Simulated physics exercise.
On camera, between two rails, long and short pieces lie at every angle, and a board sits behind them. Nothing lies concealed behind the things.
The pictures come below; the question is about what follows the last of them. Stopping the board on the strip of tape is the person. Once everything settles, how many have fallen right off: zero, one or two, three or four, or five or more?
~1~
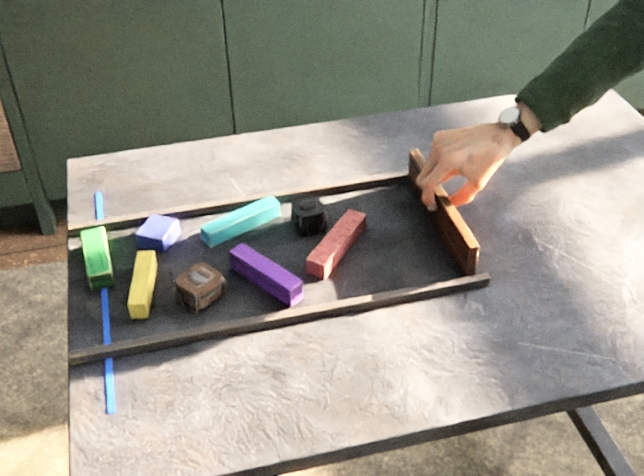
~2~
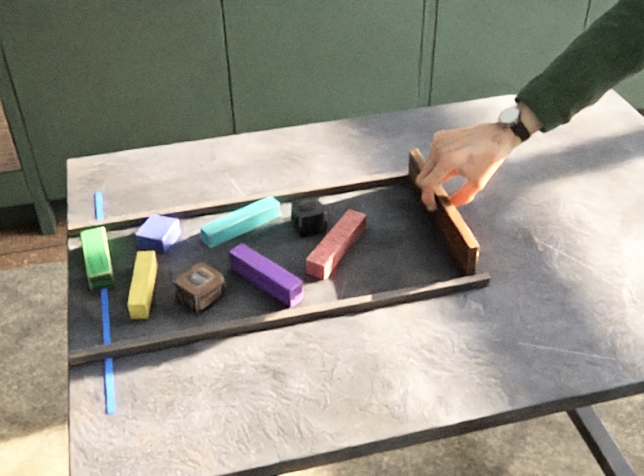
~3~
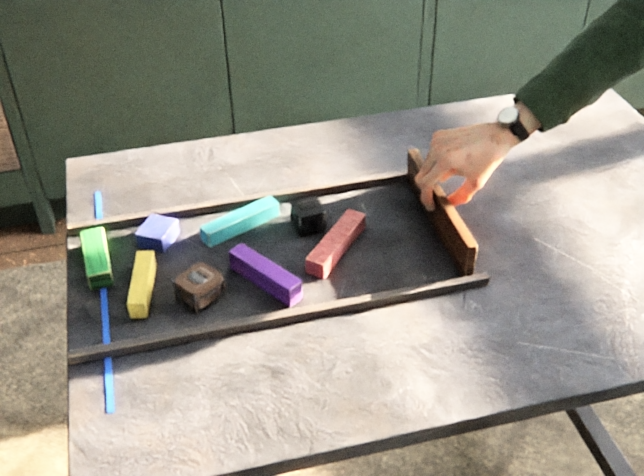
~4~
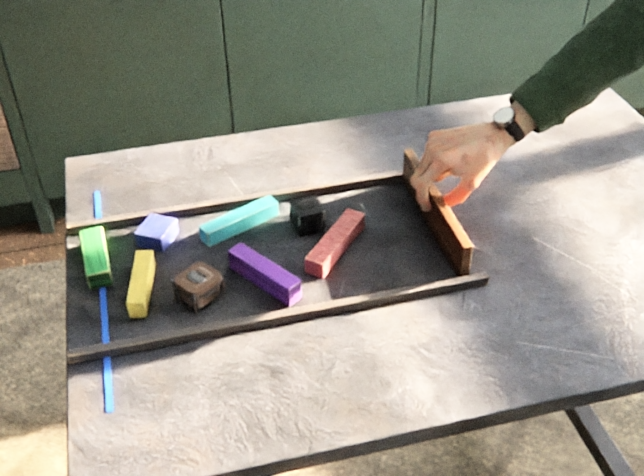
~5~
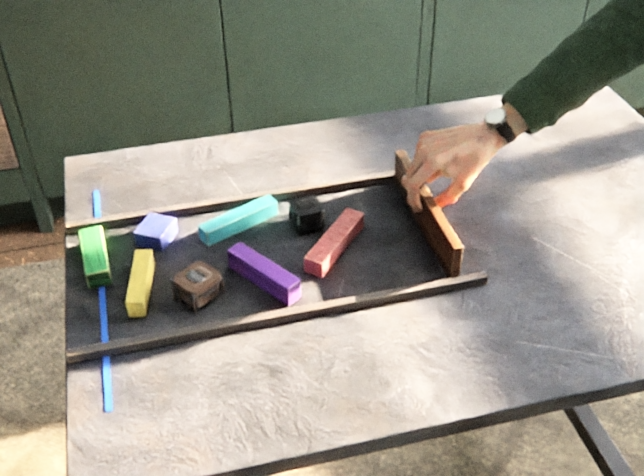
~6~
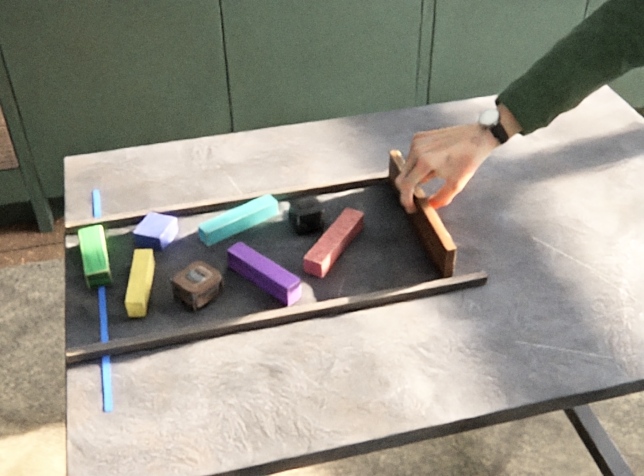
I expect at least five of them will drop off.
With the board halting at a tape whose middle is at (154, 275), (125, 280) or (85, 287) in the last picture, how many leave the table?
So, one try after another, the floor gets 1, then 2, then 7.
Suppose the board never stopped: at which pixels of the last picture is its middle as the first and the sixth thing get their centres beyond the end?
I'd put it close to (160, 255) and later close to (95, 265).
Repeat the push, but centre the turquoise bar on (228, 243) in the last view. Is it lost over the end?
Turquoise bar: Gone.
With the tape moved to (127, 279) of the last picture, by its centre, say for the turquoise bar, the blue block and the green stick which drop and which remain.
Turquoise bar: Stays in place; blue block: Goes down; green stick: Goes down.
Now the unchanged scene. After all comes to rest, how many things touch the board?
It ends up touching 2.
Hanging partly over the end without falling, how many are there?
Expected count: 2.
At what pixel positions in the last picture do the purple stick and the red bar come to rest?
Purple stick at about (68, 314), red bar at about (90, 293).
Early on, none off yet; green stick at rest near (95, 256); yellow bar at rest near (140, 282); blue block at rest near (156, 232).
A while later, none off yet; green stick at rest near (95, 256); yellow bar at rest near (140, 282); blue block travelled a little near (135, 231).
Further along, none off yet; green stick travelled a little near (57, 266); yellow bar travelled about its own width near (93, 280); blue block travelled well along near (71, 240).
Finally, the number that fall off is five or more; lost, turquoise bar, brown case, blue block, yellow bar and green stick.
